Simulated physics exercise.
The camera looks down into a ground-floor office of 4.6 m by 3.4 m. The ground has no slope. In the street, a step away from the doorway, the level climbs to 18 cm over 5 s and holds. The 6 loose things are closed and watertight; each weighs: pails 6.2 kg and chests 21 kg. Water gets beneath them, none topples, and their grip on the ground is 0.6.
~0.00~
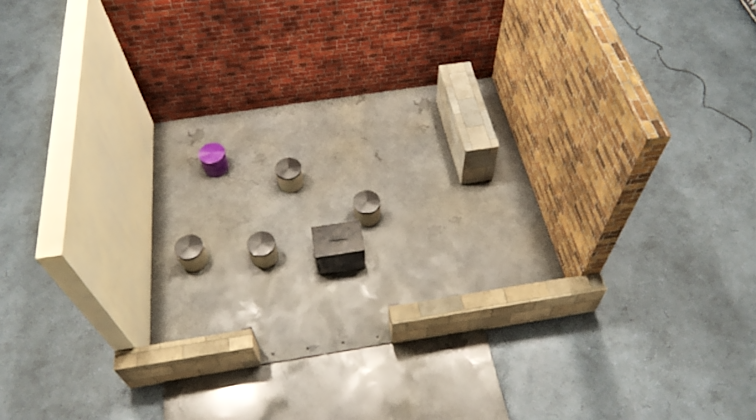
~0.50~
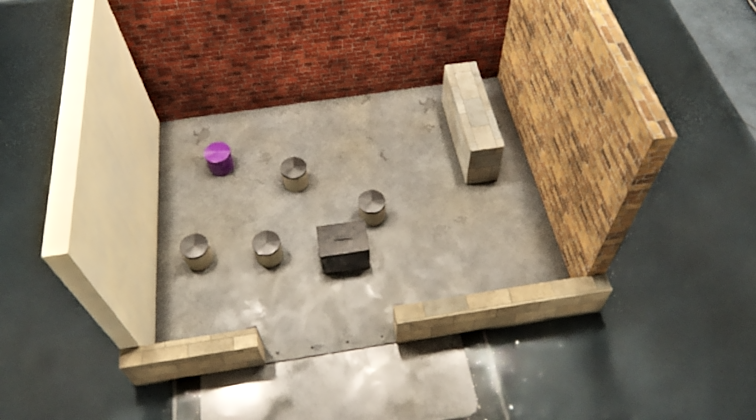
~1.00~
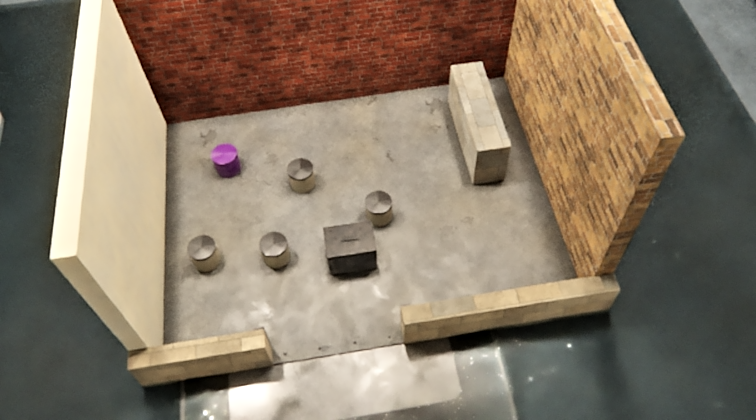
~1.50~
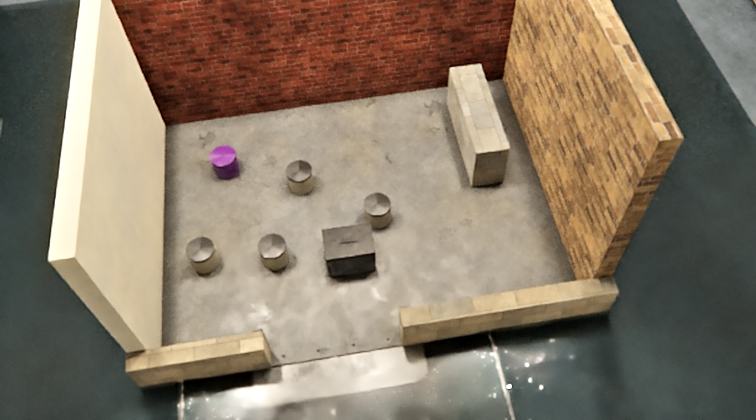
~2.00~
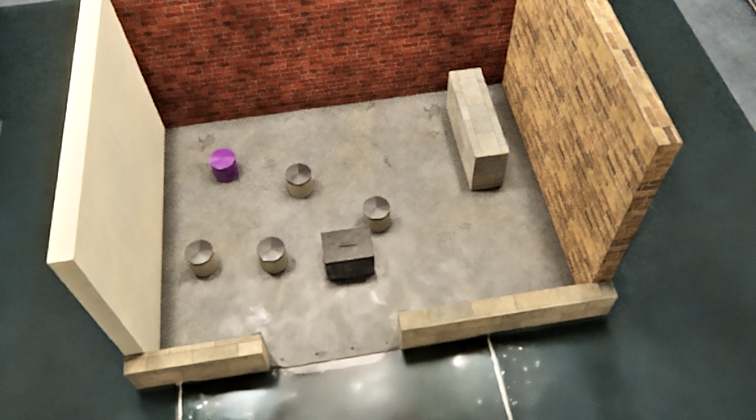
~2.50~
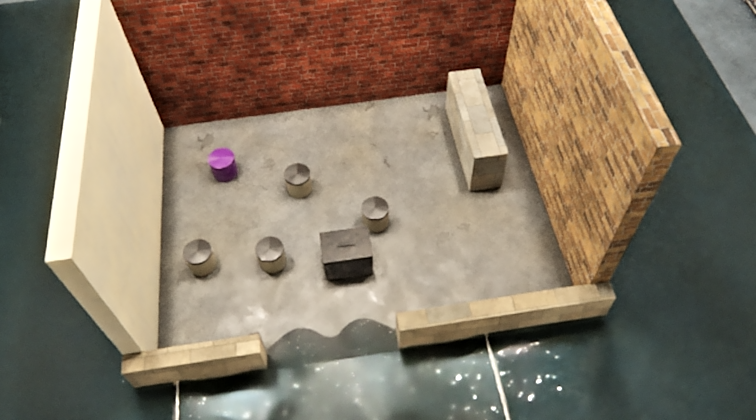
A small walled room with a purple pail, several gray pails and two chests sat still while dark water spread around it outside, then began creeping in through the front doorway.
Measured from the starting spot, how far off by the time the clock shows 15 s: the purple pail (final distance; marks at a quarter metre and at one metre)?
The purple pail travels far.
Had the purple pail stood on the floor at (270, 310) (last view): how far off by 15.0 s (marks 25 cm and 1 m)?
It is nudged along.
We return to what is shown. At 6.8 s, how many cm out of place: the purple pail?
About 0 cm.
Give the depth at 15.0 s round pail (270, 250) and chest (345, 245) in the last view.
About 15 and 15 cm.
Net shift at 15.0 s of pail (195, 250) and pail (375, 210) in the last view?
In that order: 60 cm, 200 cm.
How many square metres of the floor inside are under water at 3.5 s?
Some 1.0 m2.
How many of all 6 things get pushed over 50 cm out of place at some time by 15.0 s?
I count 6.
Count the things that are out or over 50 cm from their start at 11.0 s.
I count 3.
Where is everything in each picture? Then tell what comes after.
In the first frame, the purple pail at (212, 153) rests on the ground; 0.0 m2 under water; 0 of 6 have shifted.
In the second frame, the purple pail at (217, 152), on the bottom; water covers 0.0 m2; 0 of 6 have shifted.
In the third frame, the purple pail at (224, 154), on the bottom; water covers 0.0 m2; 0 of 6 have shifted.
In the fourth frame, the purple pail at (223, 156) rests on the ground; 0.0 m2 under water; 0 of 6 have shifted.
In the fifth frame, the purple pail at (222, 158), on the bottom; water covers 0.0 m2; 0 of 6 have shifted.
In the sixth frame, the purple pail at (221, 158) rests on the ground; 0.2 m2 under water; 0 of 6 have shifted.
After 3.5 s the purple pail is near (221, 158), 0.0 m from its start, aground; 0 afloat.
After 6.8 s the purple pail is near (221, 158), 0.0 m from its start, aground; 0 afloat.
After 11.0 s the purple pail is near (280, 106), 1.1 m from its start, afloat; 3 afloat.
After 15.0 s the purple pail is near (438, 136), 2.7 m from its start, afloat; 6 afloat.
